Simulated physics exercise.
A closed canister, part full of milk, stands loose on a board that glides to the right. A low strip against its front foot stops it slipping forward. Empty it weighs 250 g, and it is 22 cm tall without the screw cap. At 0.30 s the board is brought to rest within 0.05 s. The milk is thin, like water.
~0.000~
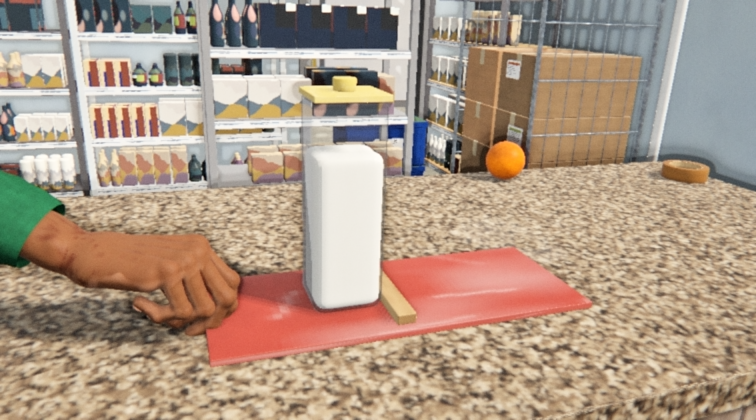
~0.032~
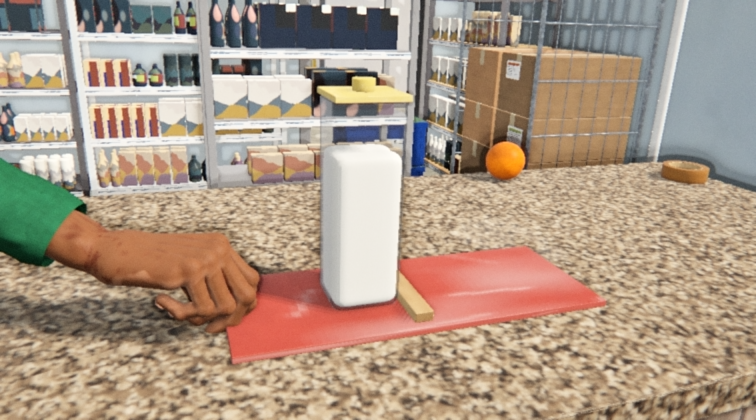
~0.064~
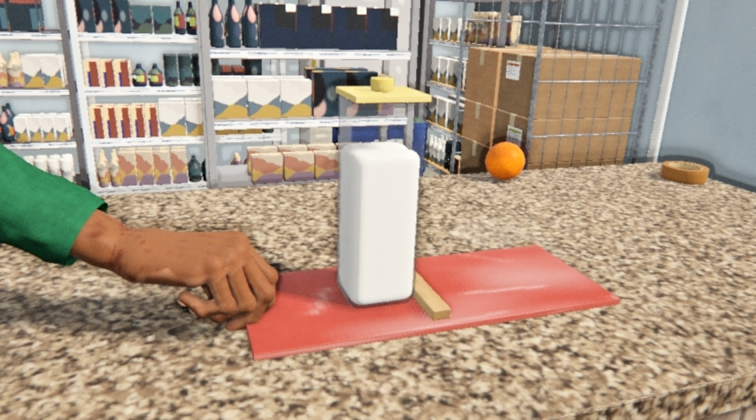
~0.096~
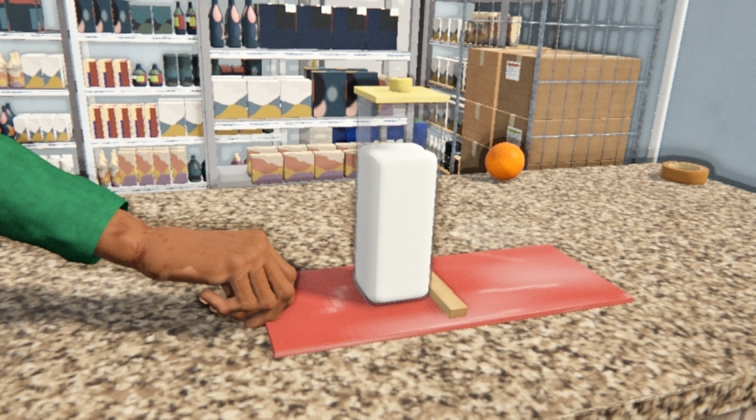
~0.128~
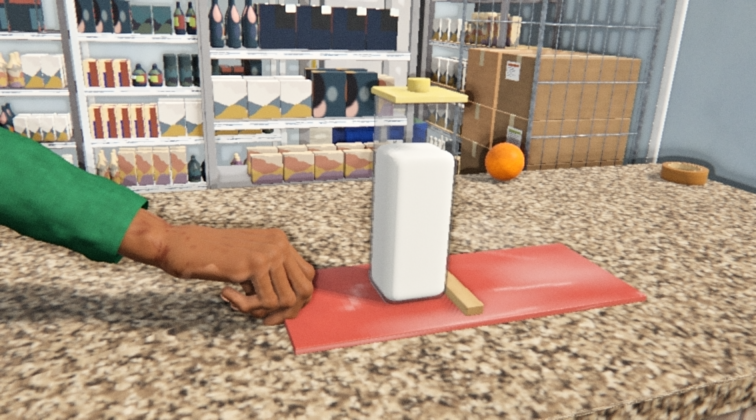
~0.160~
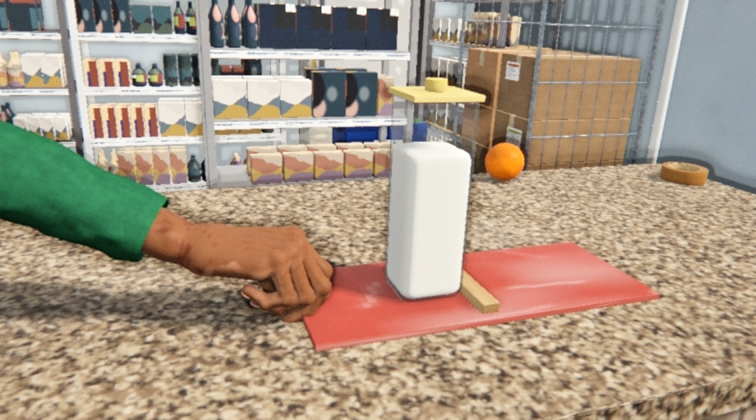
At first, a hand in a green sleeve grips the left end of a red board on a speckled counter, with a closed white canister standing on it beside a small wooden strip. The hand then pushes the board steadily to the right, and the upright canister and strip ride along with it.
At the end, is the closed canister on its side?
It topples.
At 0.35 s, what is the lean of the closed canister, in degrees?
About 4°.
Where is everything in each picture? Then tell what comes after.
In the first frame, 0.0 cm from the start; closed canister, level (309, 154) left, (374, 150) right, rim (379, 100).
In the second frame, 1.9 cm from the start; closed canister, level (327, 153) left, (392, 150) right.
In the third frame, 3.8 cm from the start; closed canister, level (346, 150) left, (409, 148) right.
In the fourth frame, 5.7 cm from the start; closed canister, level (364, 151) left, (425, 149) right.
In the fifth frame, 7.6 cm from the start; closed canister, level (381, 151) left, (442, 149) right.
In the sixth frame, 9.4 cm from the start; closed canister, level (399, 150) left, (458, 148) right.
Then, 0.35 s in, the board moves at 0.00 m/s; the closed canister leans 5°.
Then, 0.47 s in, the closed canister leans 20°.
Then, 0.63 s in, the closed canister leans 39°.
Then, 0.85 s in, the closed canister lies on its side.
Finally, the closed canister lies on its side.
